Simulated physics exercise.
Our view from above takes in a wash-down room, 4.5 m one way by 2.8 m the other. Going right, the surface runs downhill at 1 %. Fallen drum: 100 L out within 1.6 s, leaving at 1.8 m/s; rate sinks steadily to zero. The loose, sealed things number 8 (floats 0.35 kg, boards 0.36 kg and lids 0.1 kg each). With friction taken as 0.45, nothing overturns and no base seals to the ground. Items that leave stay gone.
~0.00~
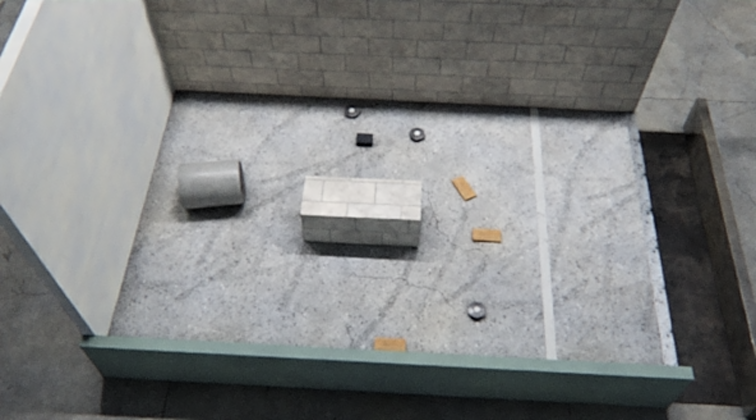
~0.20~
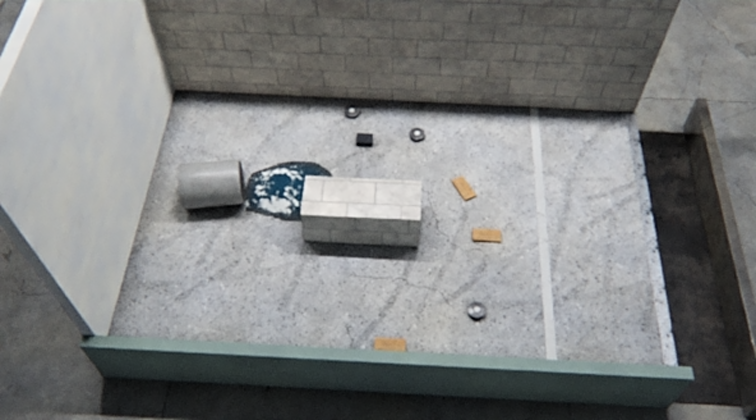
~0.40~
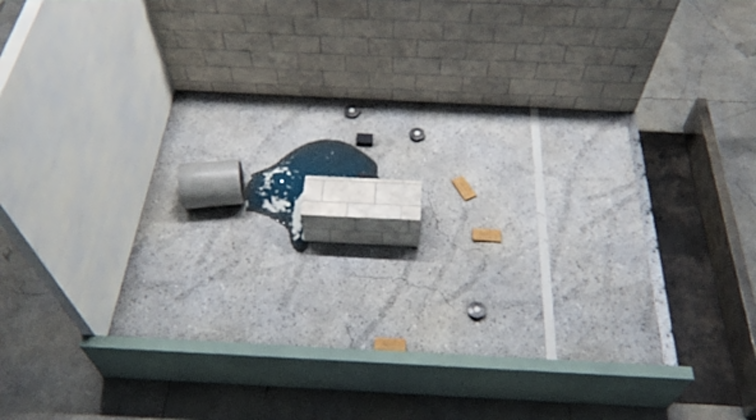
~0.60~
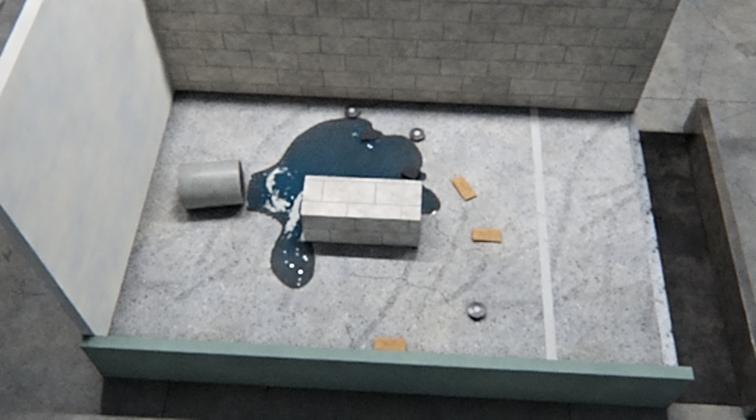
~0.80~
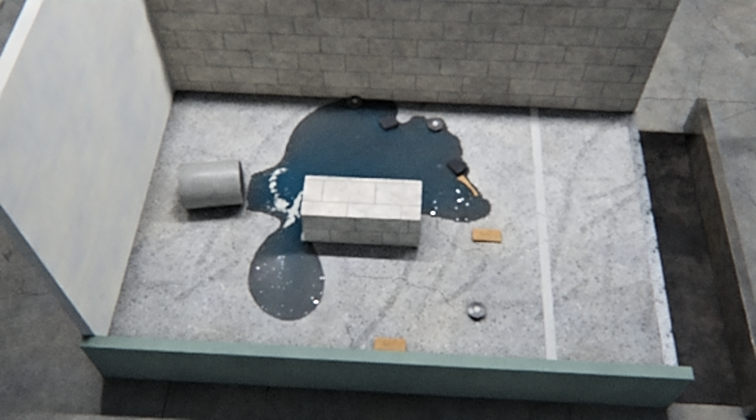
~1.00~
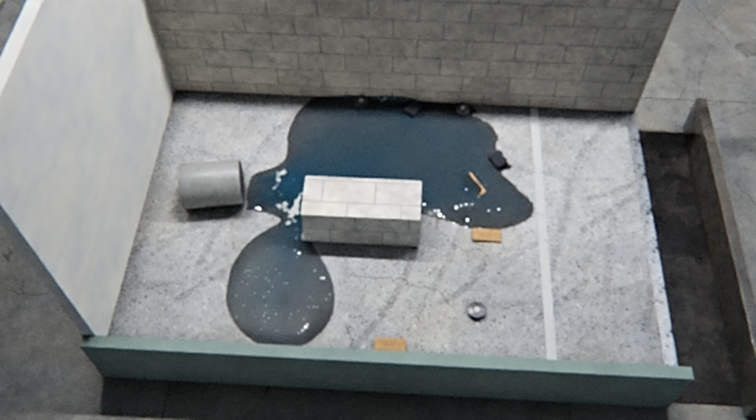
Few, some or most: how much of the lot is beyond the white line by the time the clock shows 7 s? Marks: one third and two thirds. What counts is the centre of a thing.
That comes to from one to two thirds.
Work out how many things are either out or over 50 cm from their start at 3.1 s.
I make it 5.
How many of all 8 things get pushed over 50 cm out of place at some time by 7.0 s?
I make that 5.
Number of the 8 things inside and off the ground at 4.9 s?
Of them, 0.
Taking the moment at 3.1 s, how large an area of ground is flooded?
Wet area: Approx. 4.5 m2.
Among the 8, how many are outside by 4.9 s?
The answer is 5 at that time.
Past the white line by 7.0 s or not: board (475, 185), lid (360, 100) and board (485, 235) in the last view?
First got there, second got there, third never got there.
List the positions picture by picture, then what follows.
In the first picture, a float is out of sight; a float at (364, 138), on the bottom; 0.0 m2 under water; 0 of 8 have shifted.
In the second picture, a float is out of sight; a float at (364, 138), on the bottom; 0.4 m2 under water; 0 of 8 have shifted.
In the third picture, a float at (365, 179) rests on the ground, 29 cm from its start; a float at (364, 138), on the bottom; 0.8 m2 under water; 1 of 8 have shifted.
In the fourth picture, a float at (410, 172) rests on the ground, 72 cm from its start; a float at (369, 134) rests on the ground, 6 cm from its start; 1.5 m2 under water; 2 of 8 have shifted.
In the fifth picture, a float at (457, 165), on the bottom, 117 cm from its start; a float at (389, 122) rests on the ground, 31 cm from its start; water covers 2.5 m2; 4 of 8 have shifted.
In the sixth picture, a float at (498, 159) rests on the ground, 157 cm from its start; a float at (413, 107) rests on the ground, 61 cm from its start; water covers 3.5 m2; 5 of 8 have shifted.
After 1.4 s 1 of 8 are over the mark; 4 afloat.
After 3.1 s 5 of 8 are over the mark; 1 afloat.
After 4.9 s 5 of 8 are over the mark; 0 afloat.
After 7.0 s 5 of 8 are over the mark; 0 afloat.
